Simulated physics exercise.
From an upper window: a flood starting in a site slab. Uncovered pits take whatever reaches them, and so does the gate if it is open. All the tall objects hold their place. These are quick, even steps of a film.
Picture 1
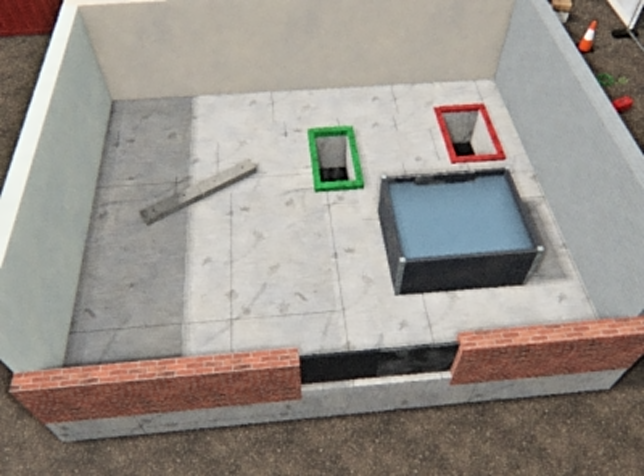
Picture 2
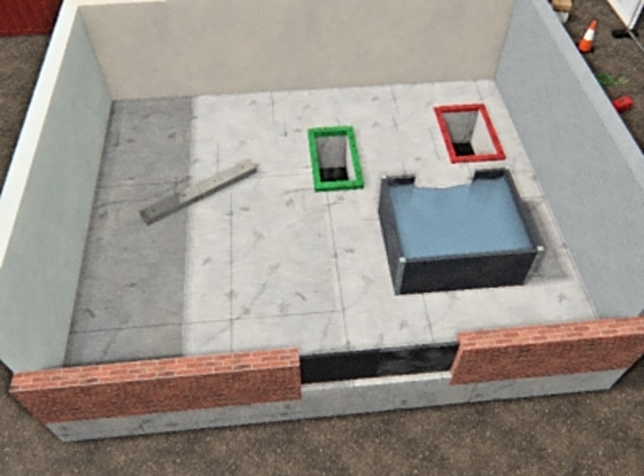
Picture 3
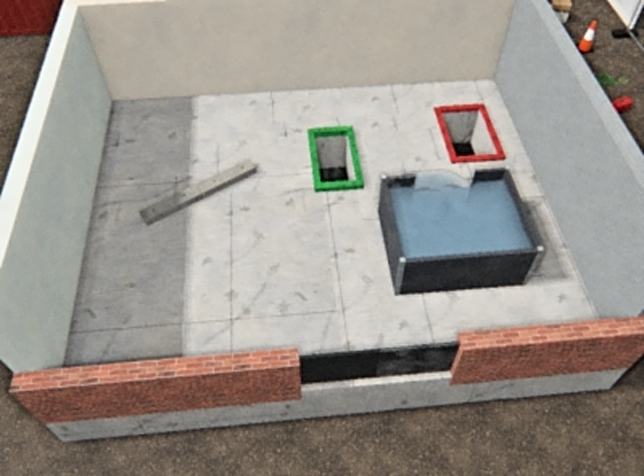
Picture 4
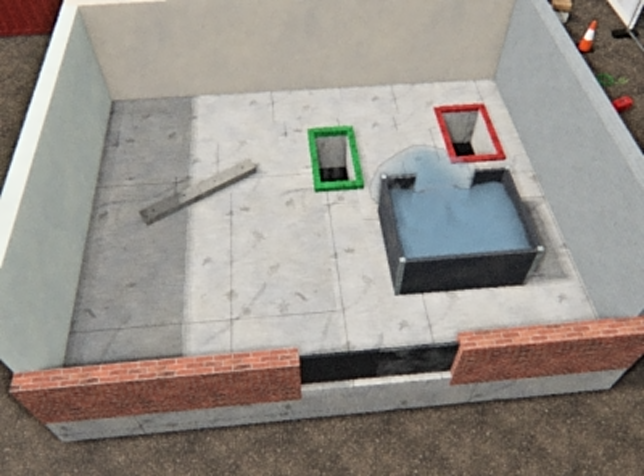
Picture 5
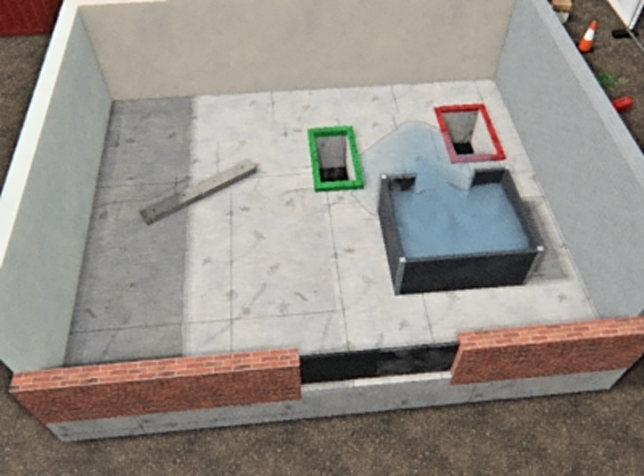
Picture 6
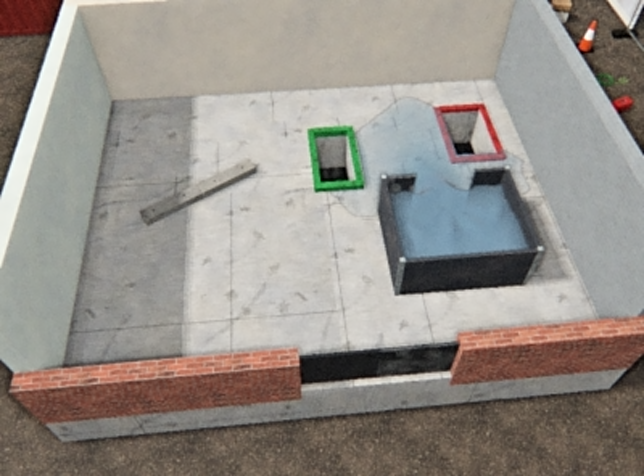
A dark-sided tank of blue water stands right of centre on a pale slab, seen from high above within grey and cream walls and a low brick front. A green-framed opening lies left of a red-framed one behind it, with a grey plank farther left. The tank's far side gapes open and water pours out, spreading backward between the openings, while the camera stays still.
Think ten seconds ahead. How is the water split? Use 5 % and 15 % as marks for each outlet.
In the end: The gate takes not even 5 %; the green pit takes not even 5 %; the red pit takes above 15 %.
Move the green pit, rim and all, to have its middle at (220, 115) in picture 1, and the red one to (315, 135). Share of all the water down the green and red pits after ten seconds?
Per cent: Green 2, red 12.
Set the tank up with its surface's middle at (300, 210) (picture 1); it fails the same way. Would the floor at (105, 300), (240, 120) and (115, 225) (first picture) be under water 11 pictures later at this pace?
In that order: Clear, awash, clear.
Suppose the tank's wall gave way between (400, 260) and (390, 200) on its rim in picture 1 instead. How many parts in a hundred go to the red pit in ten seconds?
Parts in a hundred: Red 0.
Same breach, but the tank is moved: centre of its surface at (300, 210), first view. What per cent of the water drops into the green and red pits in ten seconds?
Parts in a hundred: Green 14, red 4.
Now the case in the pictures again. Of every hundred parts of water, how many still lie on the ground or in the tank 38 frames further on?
About 78 per cent.
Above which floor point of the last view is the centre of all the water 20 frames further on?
Roughly at (409, 172).
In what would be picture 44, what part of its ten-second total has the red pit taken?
Roughly 80 per cent.
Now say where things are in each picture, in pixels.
The first frame shows the water tank at (457, 215) is whole and still.
In the second frame, water pours out on the water tank's far side and has run to a hidden place.
In the third frame, water pours out on the water tank's far side and has run to a hidden place.
In the fourth frame, the front is at (423, 148), out from the gap on the water tank's far side.
In the fifth frame, the front is at (407, 126), out from the gap on the water tank's far side.
In the sixth frame, the front is at (401, 102), out from the gap on the water tank's far side.
A moment on, water covers 20 % of the floor; the gate 0 %, the green pit 1 %, the red pit 5 %.
Next, water covers 25 % of the floor; the gate 0 %, the green pit 1 %, the red pit 9 %.
Then, water covers 40 % of the floor; the gate 0 %, the green pit 1 %, the red pit 15 %.
Later, water covers 55 % of the floor; the gate 0 %, the green pit 1 %, the red pit 21 %.
In the end, water covers 80 % of the floor; the gate 0 %, the green pit 1 %, the red pit 26 %.
